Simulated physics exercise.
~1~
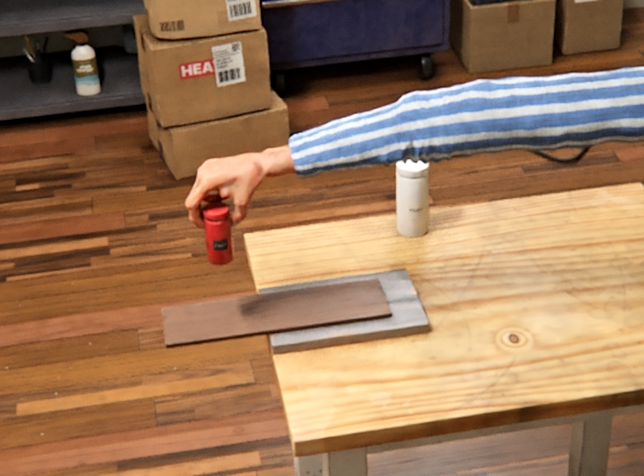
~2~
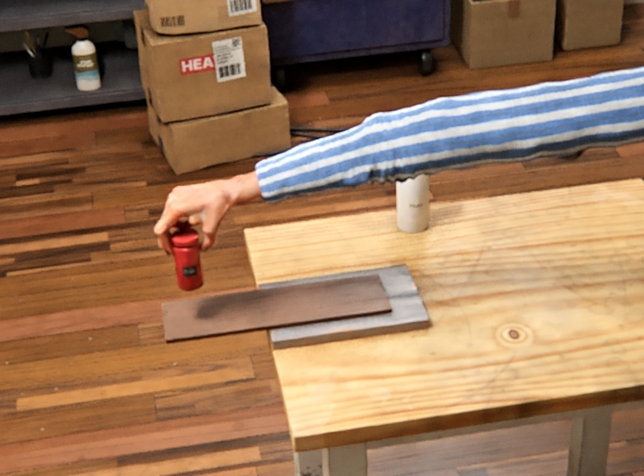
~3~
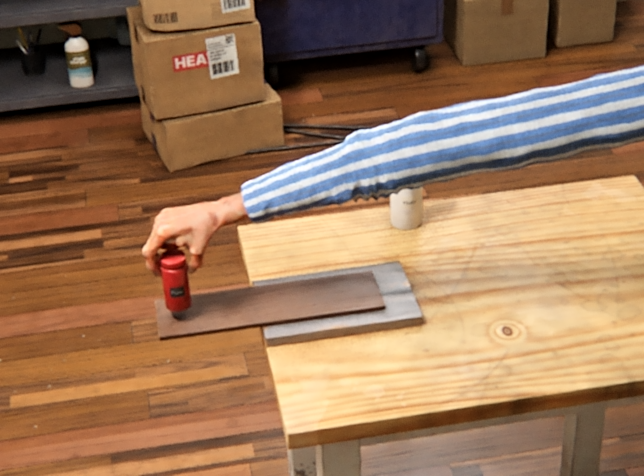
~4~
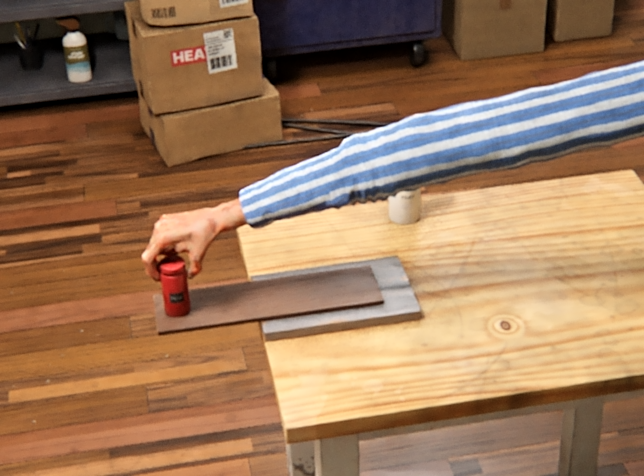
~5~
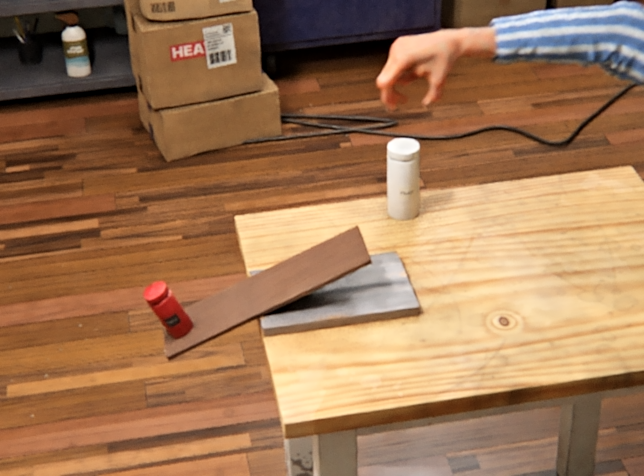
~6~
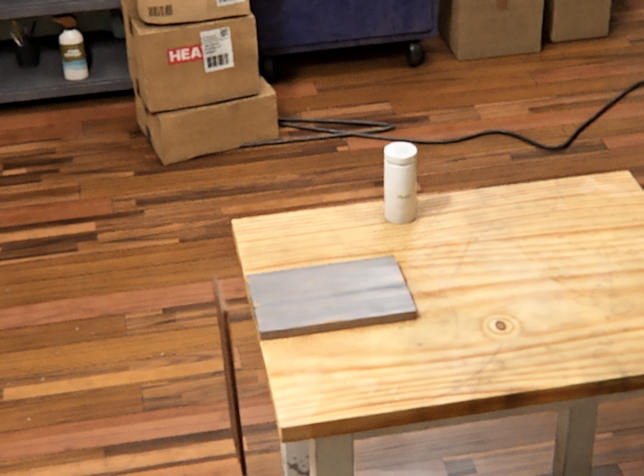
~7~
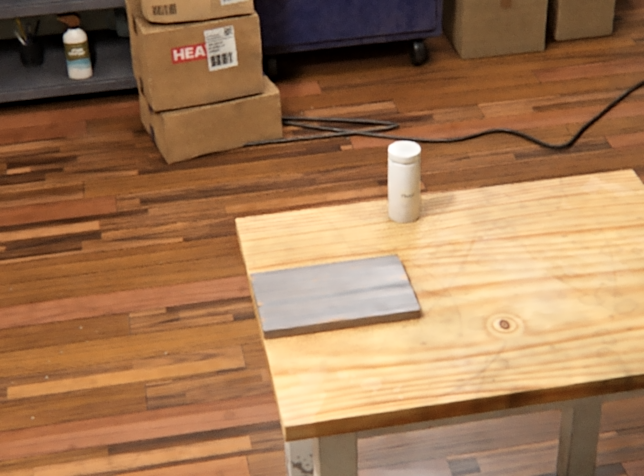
A hand sets a red shaker on the overhanging brown board, and both fall off.
